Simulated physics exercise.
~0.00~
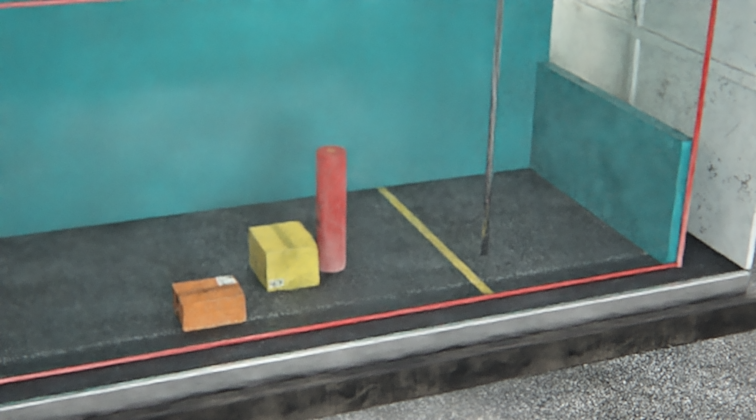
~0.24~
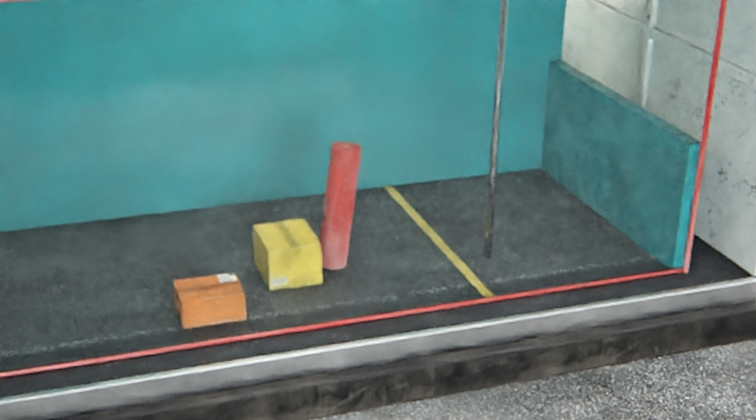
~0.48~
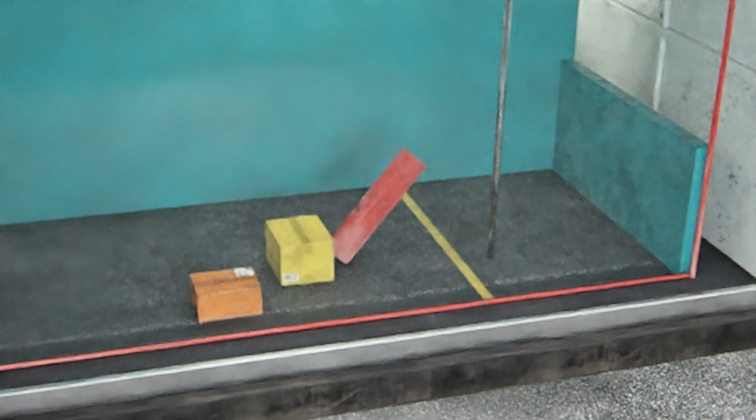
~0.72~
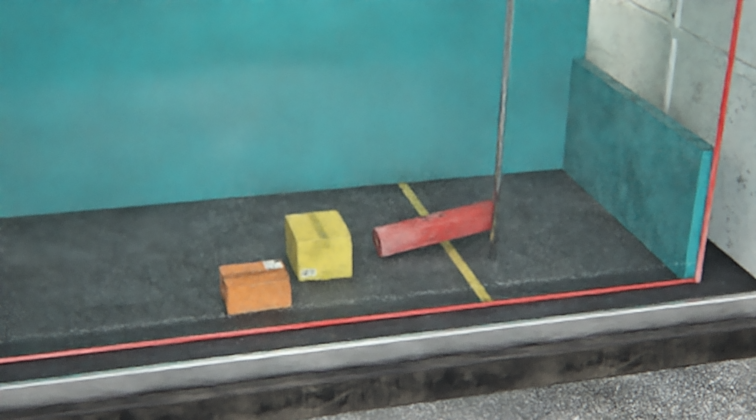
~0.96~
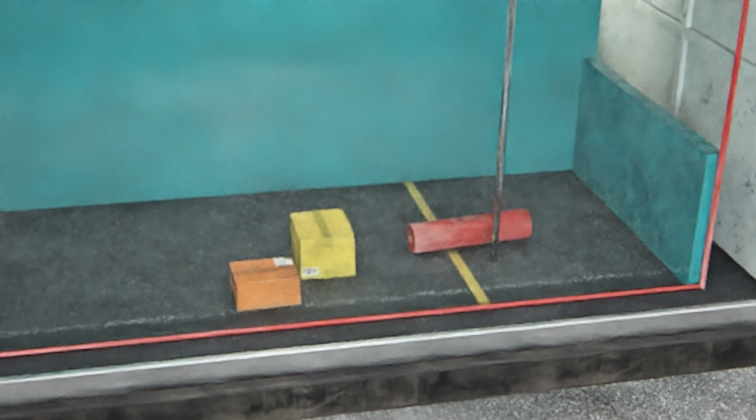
In this clip, an upright red roll on a dark floor tips to the right, falls onto its side and moves across a yellow line, while an orange carton and a yellow carton slide a short way right and stop short of it.
